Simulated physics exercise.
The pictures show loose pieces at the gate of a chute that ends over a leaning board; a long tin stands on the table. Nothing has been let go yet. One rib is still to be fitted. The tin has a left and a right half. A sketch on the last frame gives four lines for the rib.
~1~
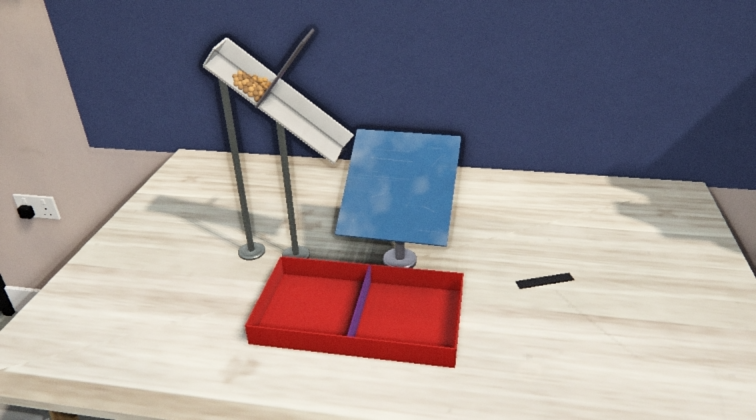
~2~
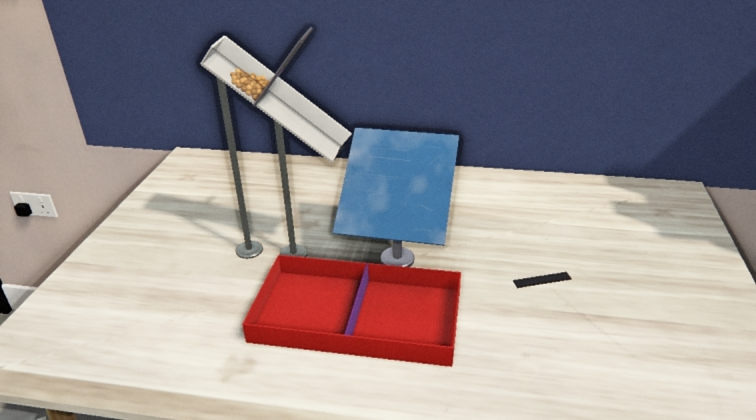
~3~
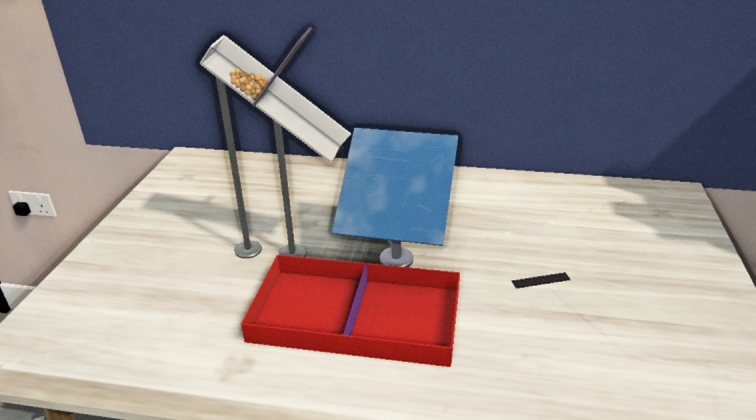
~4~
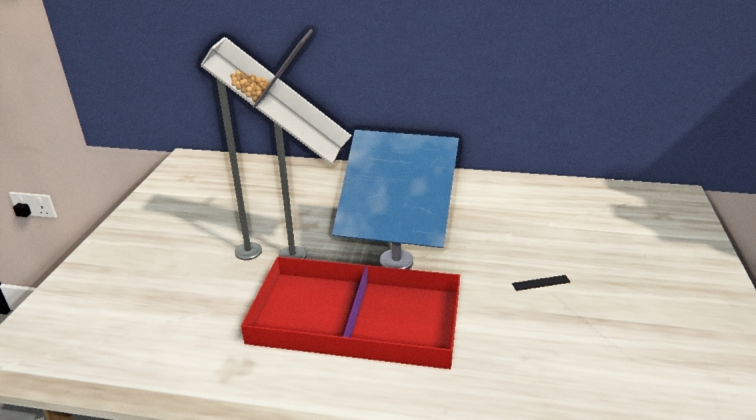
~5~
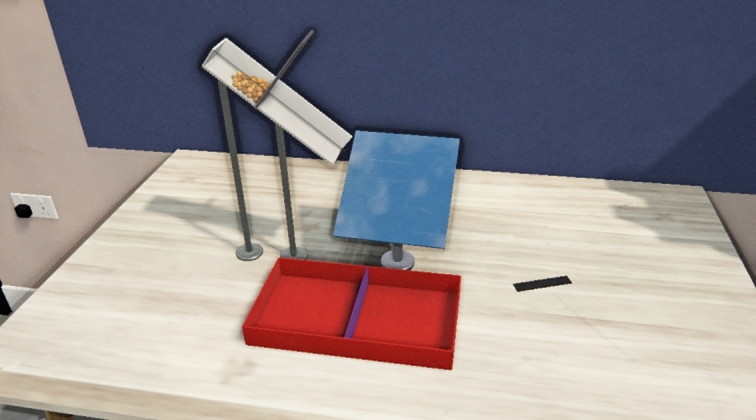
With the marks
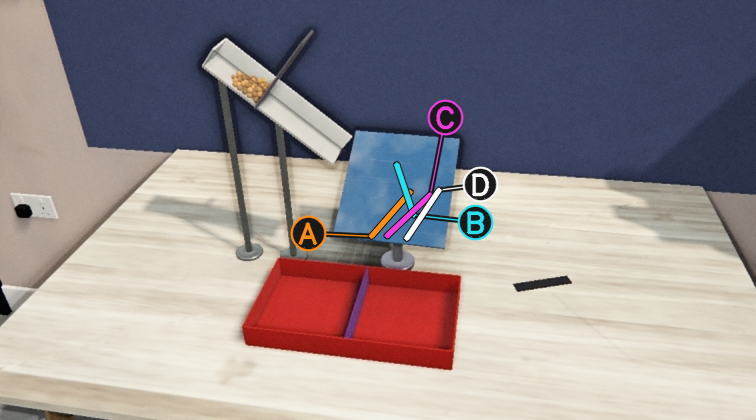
To begin with, small round orange-brown pieces sit behind a dark gate in a pale sloping chute, beside a tilted blue board and a red tray split by a purple wall. The view shifts very slightly, while the pieces, gate, board and empty tray all stay still through to the end.
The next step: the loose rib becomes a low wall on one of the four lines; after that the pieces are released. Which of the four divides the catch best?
Line C does it best.
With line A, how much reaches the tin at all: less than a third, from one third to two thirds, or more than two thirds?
It is more than two thirds.
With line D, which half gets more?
Right.
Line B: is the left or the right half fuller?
The right half.
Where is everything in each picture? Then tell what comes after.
In the first frame, load behind the gate at (253, 87), round wooden beads; lip of the chute at (338, 156), sloping fairly steeply.
In the second frame, middle of the board at (397, 183), tilted fairly steeply; middle of its low edge at (387, 239); of its high edge at (406, 131).
In the third frame, front corners of the tin at (242, 324) and (452, 348); front end of its middle wall at (344, 336).
In the fourth frame, middle of the load at (251, 86); lip at (336, 157).
In the fifth frame, middle of the load at (252, 87); lip at (337, 158).
On the marked copy, line A from (410, 192) to (371, 236); line B from (396, 164) to (413, 215); line C from (430, 194) to (387, 235); line D from (439, 190) to (406, 238).
For line A, of what is caught, most in the left half, a small part in the right.
For line B, of what is caught, none in the left half, all in the right.
For line C, of what is caught, about two thirds in the left half, about a third in the right.
For line D, of what is caught, a small part in the left half, nearly all in the right.
